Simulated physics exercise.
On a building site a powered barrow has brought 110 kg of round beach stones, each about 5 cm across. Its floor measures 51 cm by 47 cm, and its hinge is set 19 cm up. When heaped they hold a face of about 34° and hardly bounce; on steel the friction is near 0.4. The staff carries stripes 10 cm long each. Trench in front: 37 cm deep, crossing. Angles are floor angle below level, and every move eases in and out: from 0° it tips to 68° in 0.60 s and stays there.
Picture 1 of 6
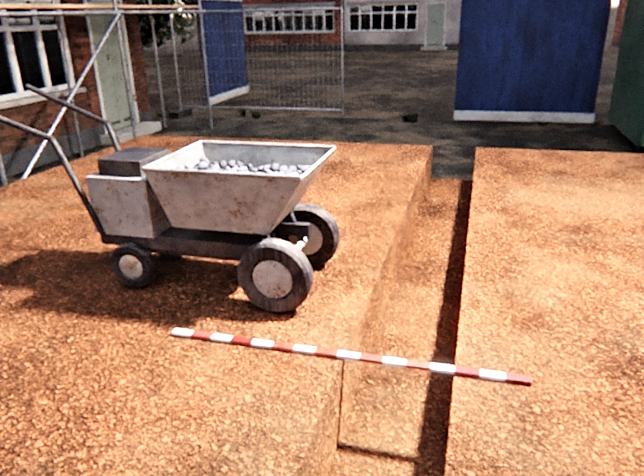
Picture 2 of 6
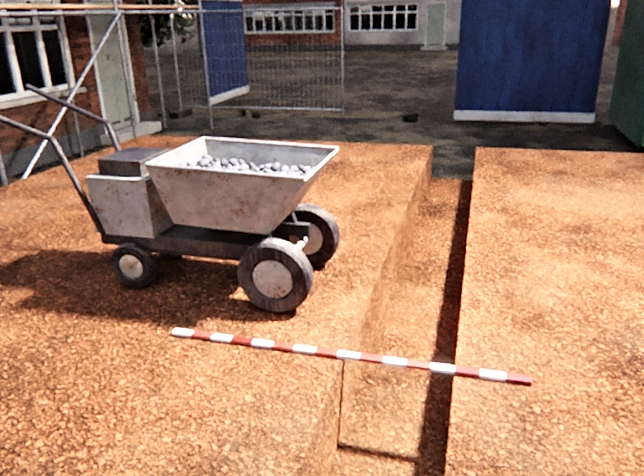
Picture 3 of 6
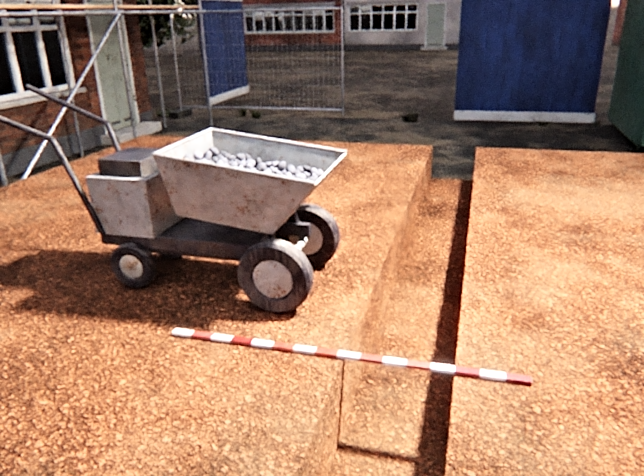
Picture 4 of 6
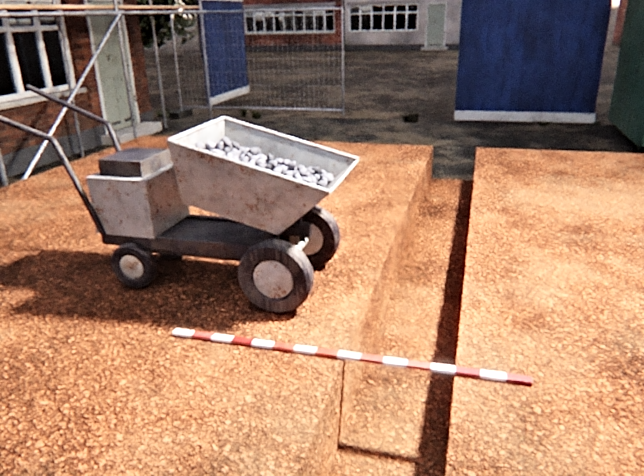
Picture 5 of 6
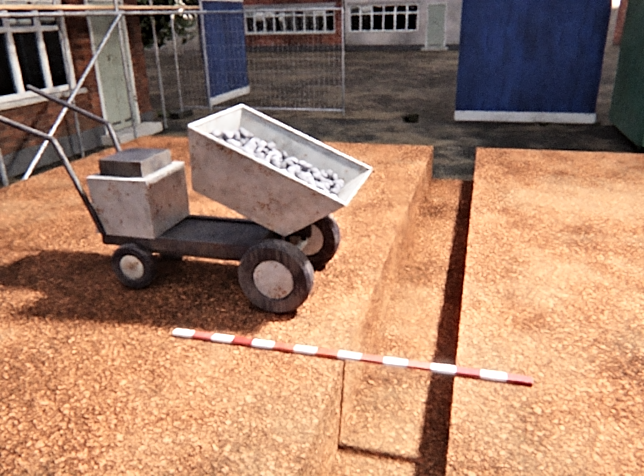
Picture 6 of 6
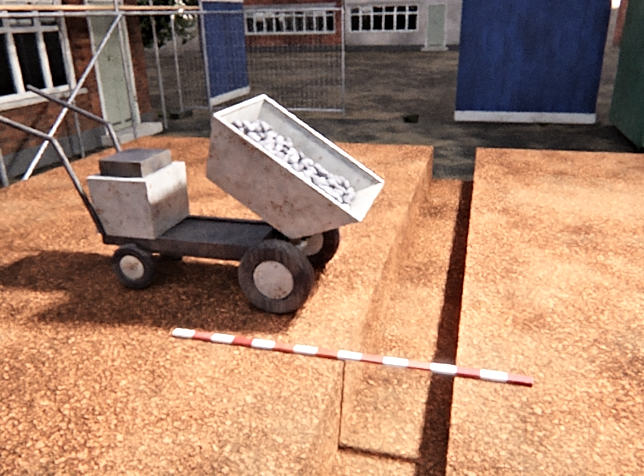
A grey metal tray heaped with pale rounded stones, mounted on a powered barrow, starts out level and tilts forward to the right, slowly at first and then more steeply, its rear rising clear of the dark chassis. The barrow stands still on orange-brown ground left of a narrow trench, behind a red-and-white striped staff. The unmoving camera looks down on a building site with scaffolding, mesh fencing, blue panels and brick buildings behind.
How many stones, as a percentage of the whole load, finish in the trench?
Roughly 74 per cent of the load ends up in the trench.
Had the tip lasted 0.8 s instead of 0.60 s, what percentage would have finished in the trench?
85 per cent.
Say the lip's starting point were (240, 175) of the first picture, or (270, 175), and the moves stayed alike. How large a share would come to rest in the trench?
90 % and 95 %.
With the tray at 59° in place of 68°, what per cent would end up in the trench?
Then roughly 55 percent.
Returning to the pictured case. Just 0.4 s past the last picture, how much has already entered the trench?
By that moment, roughly 15 per cent of the load.
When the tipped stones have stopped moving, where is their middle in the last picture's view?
Somewhere around (437, 352) in the last picture.
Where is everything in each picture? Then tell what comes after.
In the first frame, lip at (301, 178), floor tilted 0°, highest stones at (224, 167).
In the second frame, the tray is at 2°, its lip at (305, 179); the top of the load is at (209, 164).
In the third frame, the tray is at 7°, its lip at (315, 184); the top of the load is at (215, 157).
In the fourth frame, the tray is at 15°, its lip at (330, 192); the top of the load is at (222, 146).
In the fifth frame, lip at (345, 205), floor tilted 24°, highest stones at (236, 136).
In the sixth frame, lip at (360, 221), floor tilted 34°, highest stones at (255, 128).
Then, 0.1 s after the last picture the floor is at 57°, 100 % in the tray; the foremost stones are at (370, 233).
Then, 0.4 s after the last picture the floor is at 68°, 83 % in the tray, 17 % in the trench; the foremost stones are at (449, 298).
Then, 0.7 s after the last picture the floor is at 68°, 29 % in the tray, 46 % in the trench, 25 % past the trench; the foremost stones are at (614, 317).
Then, 2.7 s after the last picture the floor is at 68°, 0 % in the tray, 74 % in the trench, 26 % past the trench; the foremost stones are past the picture's edge.
